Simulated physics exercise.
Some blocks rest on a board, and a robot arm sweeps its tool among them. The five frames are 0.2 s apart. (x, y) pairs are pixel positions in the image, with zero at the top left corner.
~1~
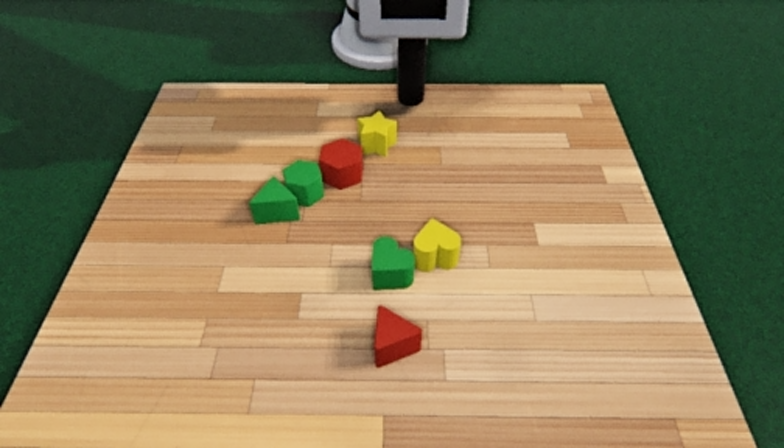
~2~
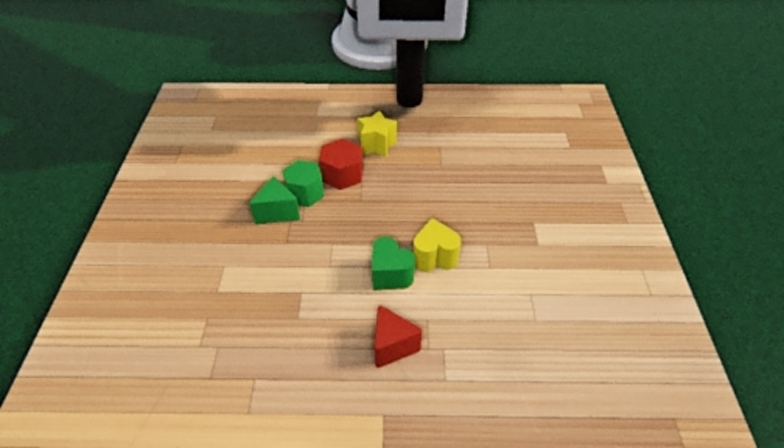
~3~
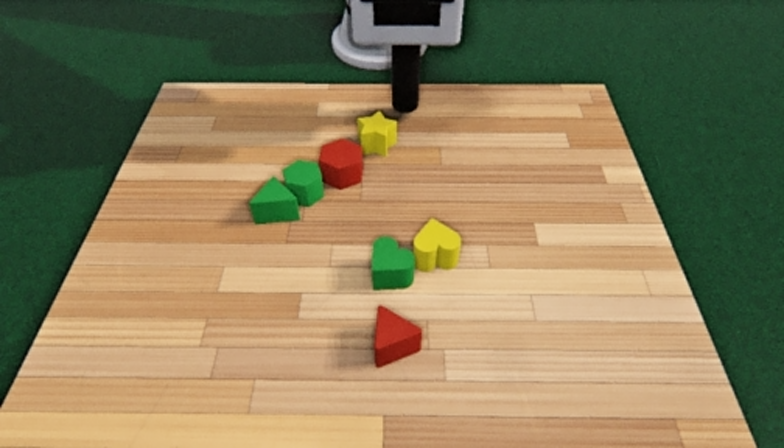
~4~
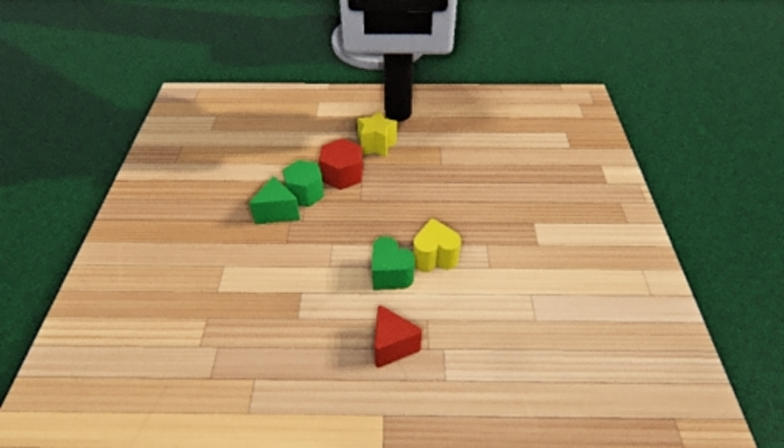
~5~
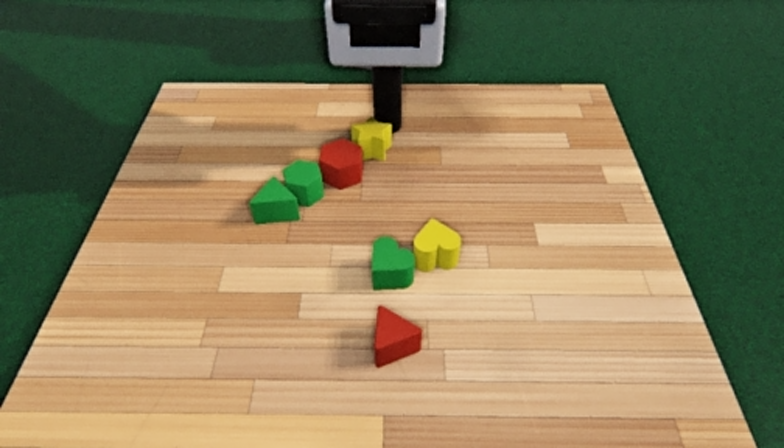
On a wooden board scattered with red, green and yellow blocks, a robot arm's black tool moved slowly down and to the left, then nudged the yellow star slightly while the other blocks stayed still.
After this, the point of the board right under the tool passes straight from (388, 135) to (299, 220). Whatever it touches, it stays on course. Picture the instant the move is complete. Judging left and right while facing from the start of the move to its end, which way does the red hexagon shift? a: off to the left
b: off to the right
(a)
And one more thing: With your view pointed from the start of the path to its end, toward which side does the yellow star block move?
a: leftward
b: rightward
Choice a: Leftward.
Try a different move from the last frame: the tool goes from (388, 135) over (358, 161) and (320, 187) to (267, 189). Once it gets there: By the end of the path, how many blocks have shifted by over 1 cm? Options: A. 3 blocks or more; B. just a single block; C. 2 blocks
The correct letter is A.
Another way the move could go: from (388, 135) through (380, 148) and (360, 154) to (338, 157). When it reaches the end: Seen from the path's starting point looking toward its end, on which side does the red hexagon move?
It's pushed left.
The first path, step by step. One third of the way, tool at (359, 153); green triangular block at (259, 197), turned 25° anticlockwise; green hexagon at (284, 178), turned 15° clockwise; red hexagon at (324, 177), turned 55° clockwise; yellow star block at (356, 159), turned 30° anticlockwise.
Two thirds of the way, tool at (330, 181); green triangular block at (256, 198), turned 15° anticlockwise; green hexagon at (281, 180), turned 25° clockwise; red hexagon at (317, 194), turned 90° clockwise; yellow star block at (355, 178), turned 90° anticlockwise.
At the end, tool at (298, 212); green triangular block at (243, 202), turned 15° anticlockwise; green hexagon at (270, 183), turned 40° clockwise; red hexagon at (296, 229), turned 65° clockwise; yellow star block at (355, 179), turned 100° anticlockwise.
